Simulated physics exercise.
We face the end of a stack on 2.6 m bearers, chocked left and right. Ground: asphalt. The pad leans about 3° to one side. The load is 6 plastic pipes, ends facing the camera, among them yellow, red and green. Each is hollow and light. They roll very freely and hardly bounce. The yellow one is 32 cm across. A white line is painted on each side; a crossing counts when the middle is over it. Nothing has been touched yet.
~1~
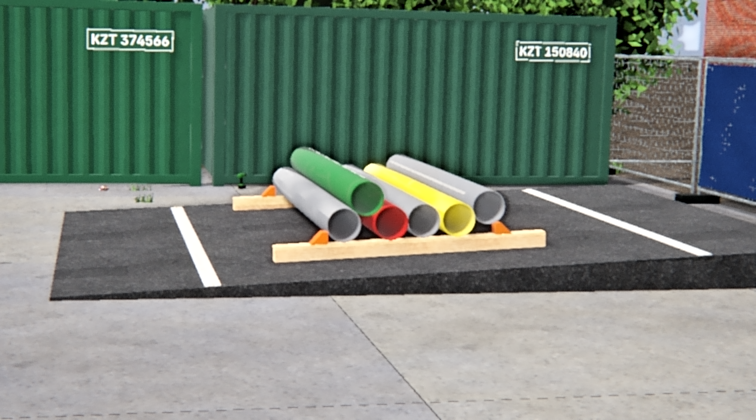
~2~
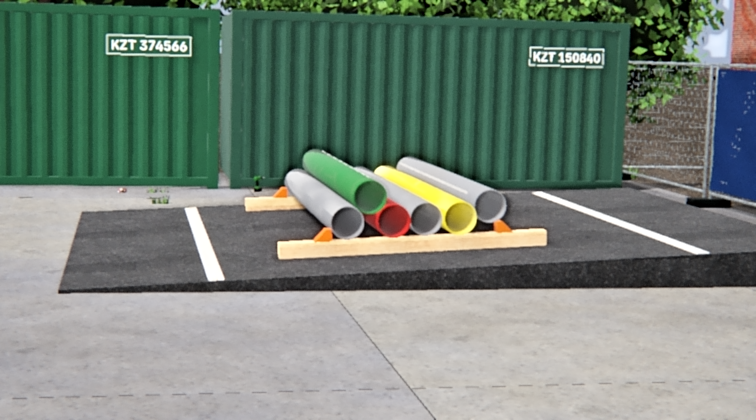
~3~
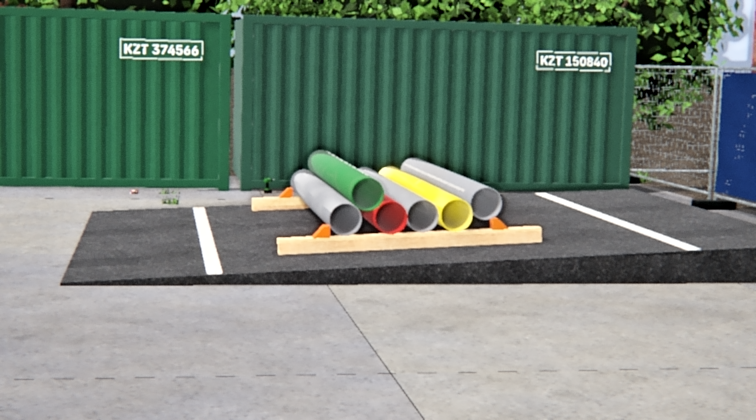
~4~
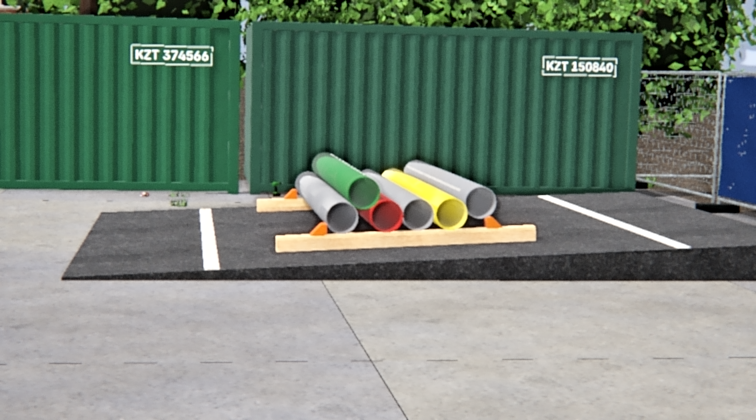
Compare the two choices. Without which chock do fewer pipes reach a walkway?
Go for the right-hand chock: 0 against 6.
If it is the left, after 2.7 s, yellow is on the bearers, 115 cm from the bearers' left end, rolling left; red is on the bearers, 50 cm from the bearers' left end, rolling left; green is on the bearers, 10 cm from the bearers' left end, rolling left; 1 past a line.
If it is the left, in the end, yellow is past the left line; red is past the left line; green is past the left line; 6 past a line.
If it is the right, after 0.9 s, yellow is on the bearers, 85 cm from the bearers' right end; red is on the bearers, 110 cm from the bearers' left end; green is up on others, 85 cm from the bearers' left end; 0 past a line.
If it is the right, in the end, yellow is on the bearers, 85 cm from the bearers' right end; red is on the bearers, 110 cm from the bearers' left end; green is up on others, 85 cm from the bearers' left end; 0 past a line.
